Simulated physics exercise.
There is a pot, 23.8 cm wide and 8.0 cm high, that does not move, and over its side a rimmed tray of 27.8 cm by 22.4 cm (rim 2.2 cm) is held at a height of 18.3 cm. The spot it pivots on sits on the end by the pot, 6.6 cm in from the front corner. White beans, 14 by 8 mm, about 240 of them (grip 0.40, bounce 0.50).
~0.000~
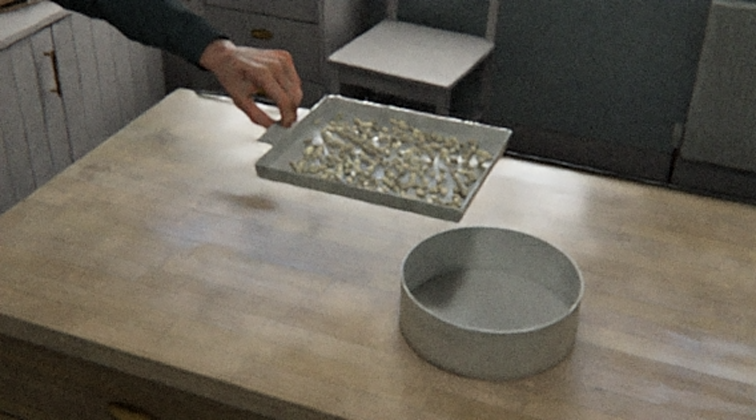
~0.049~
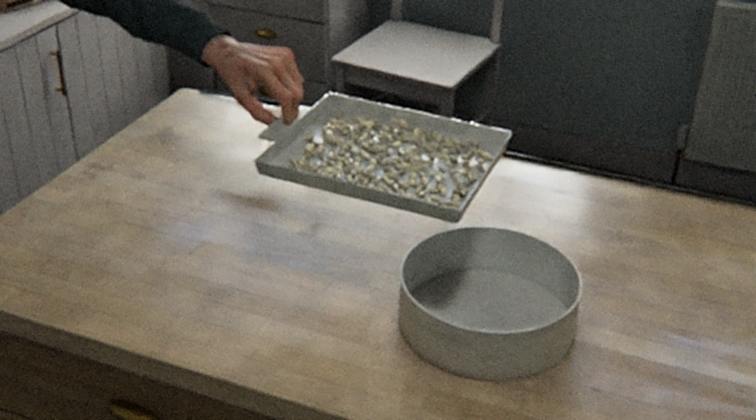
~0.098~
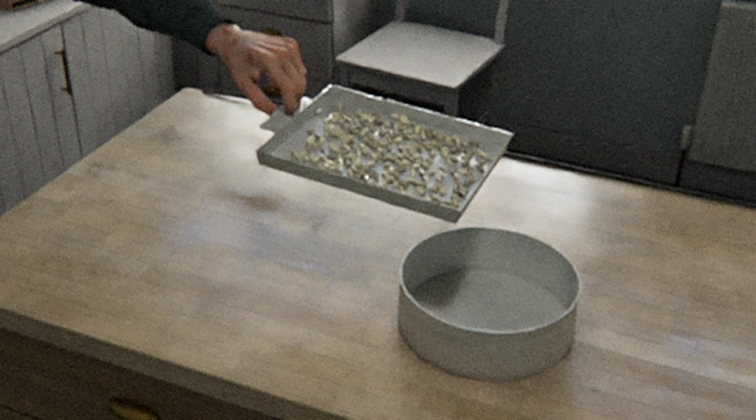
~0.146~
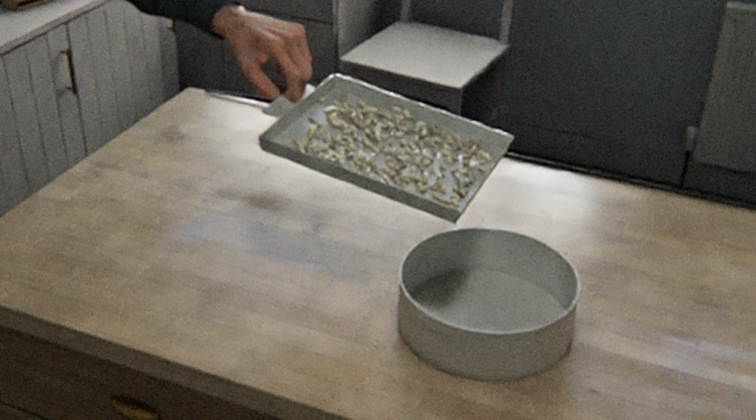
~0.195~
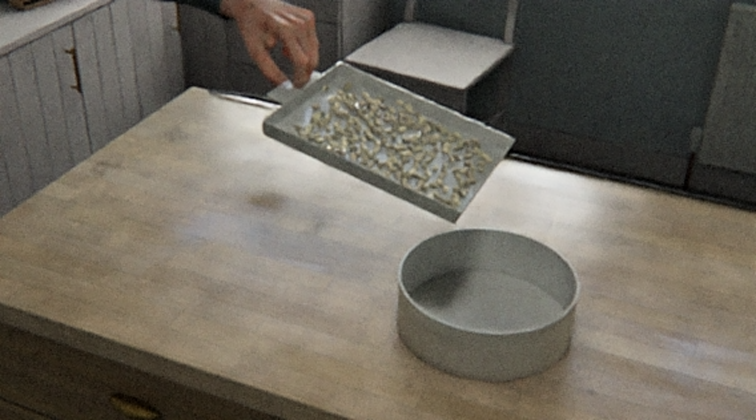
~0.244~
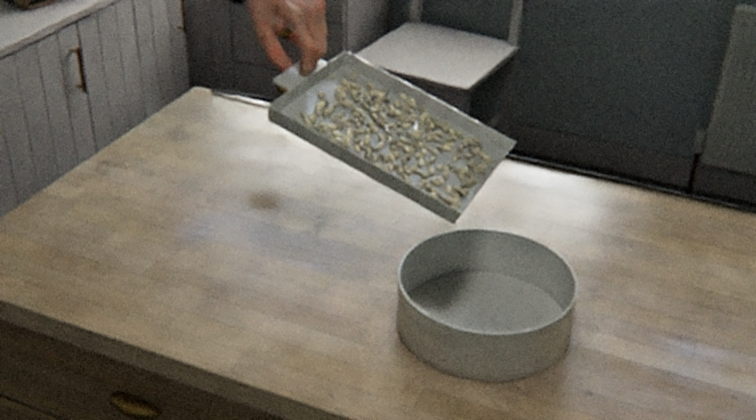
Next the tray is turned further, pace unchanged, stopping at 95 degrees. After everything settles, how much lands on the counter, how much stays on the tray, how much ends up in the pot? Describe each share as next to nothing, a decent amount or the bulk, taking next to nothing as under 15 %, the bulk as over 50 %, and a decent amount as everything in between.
Counter: The amount should be moderate; left on the tray: The amount should be small; pot: The amount should be over half.
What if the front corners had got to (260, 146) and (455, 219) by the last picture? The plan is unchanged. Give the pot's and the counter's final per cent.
The pot gets 95 and the counter 0.
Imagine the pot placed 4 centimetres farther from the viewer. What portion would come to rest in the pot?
Roughly 85 per cent.
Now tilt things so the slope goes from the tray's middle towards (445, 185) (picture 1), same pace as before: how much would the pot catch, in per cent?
Estimate: Some 100 per cent.
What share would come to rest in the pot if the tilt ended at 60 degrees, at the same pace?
Share in the pot: Around 15 %.
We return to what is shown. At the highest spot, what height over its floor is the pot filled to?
My guess is around 1.5 centimetres.
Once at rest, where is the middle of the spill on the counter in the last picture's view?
(547, 259).
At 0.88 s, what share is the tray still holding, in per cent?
It's roughly 65 percent.
After 0.63 s, tilt 56 degrees; the tray holds 100 %, the pot 0 %.
Then, at 0.88 s, tilt 80 degrees; the tray holds 65 %, the pot 10 %.
Then, at 1.25 s, tilt 95 degrees; the tray holds 20 %, the pot 40 %.
By 2.6 s all is still; counter 40 %, tray 0 %, pot 55 %.
